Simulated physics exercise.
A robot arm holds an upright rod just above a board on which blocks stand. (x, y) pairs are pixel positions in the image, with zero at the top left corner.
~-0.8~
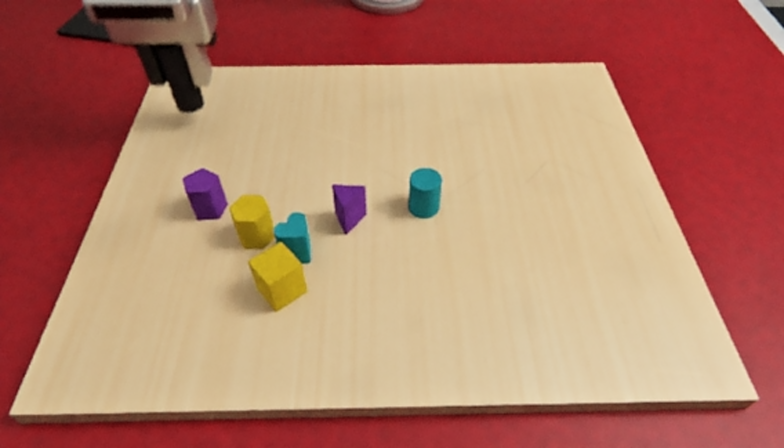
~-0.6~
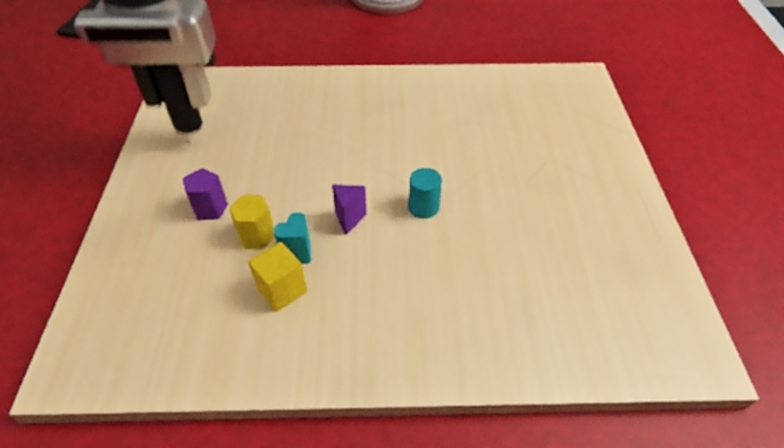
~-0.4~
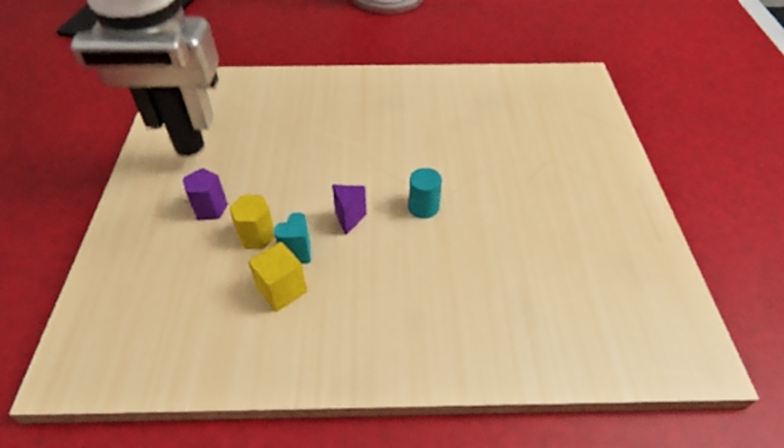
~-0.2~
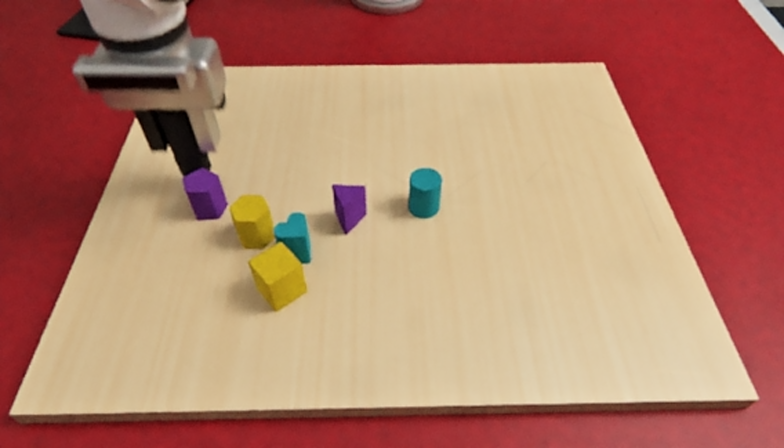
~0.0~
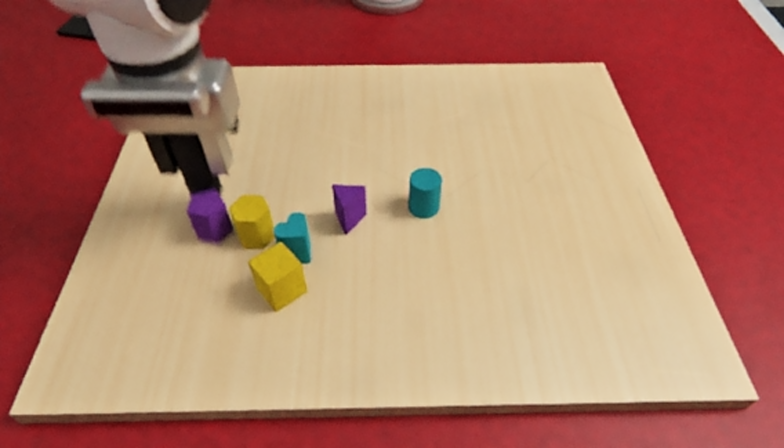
On a wooden board with a few purple, yellow and turquoise blocks, a robot arm moved its dark rod toward the viewer and nudged the purple pentagonal block slightly forward while the others stayed still.
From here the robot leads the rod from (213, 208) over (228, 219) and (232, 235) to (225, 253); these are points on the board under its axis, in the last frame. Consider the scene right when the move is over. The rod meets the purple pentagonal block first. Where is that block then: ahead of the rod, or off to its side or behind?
That block remains ahead.
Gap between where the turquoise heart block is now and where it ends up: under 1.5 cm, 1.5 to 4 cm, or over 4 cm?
Shift of under 1.5 cm.
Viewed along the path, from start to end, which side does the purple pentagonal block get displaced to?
It slides rightward.
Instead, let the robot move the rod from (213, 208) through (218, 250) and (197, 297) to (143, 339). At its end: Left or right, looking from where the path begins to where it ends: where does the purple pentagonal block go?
Displaced left.
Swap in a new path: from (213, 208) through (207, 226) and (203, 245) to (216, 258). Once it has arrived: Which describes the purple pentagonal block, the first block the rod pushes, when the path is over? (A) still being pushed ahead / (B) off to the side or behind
(A)
The first path, step by step. Halfway along, rod at (228, 210); purple pentagonal block at (211, 223), turned 35° clockwise; yellow hexagon at (252, 210).
At the end, rod at (219, 237); purple pentagonal block at (201, 253), turned 35° clockwise; yellow hexagon at (254, 216), turned 30° anticlockwise; turquoise heart block still.
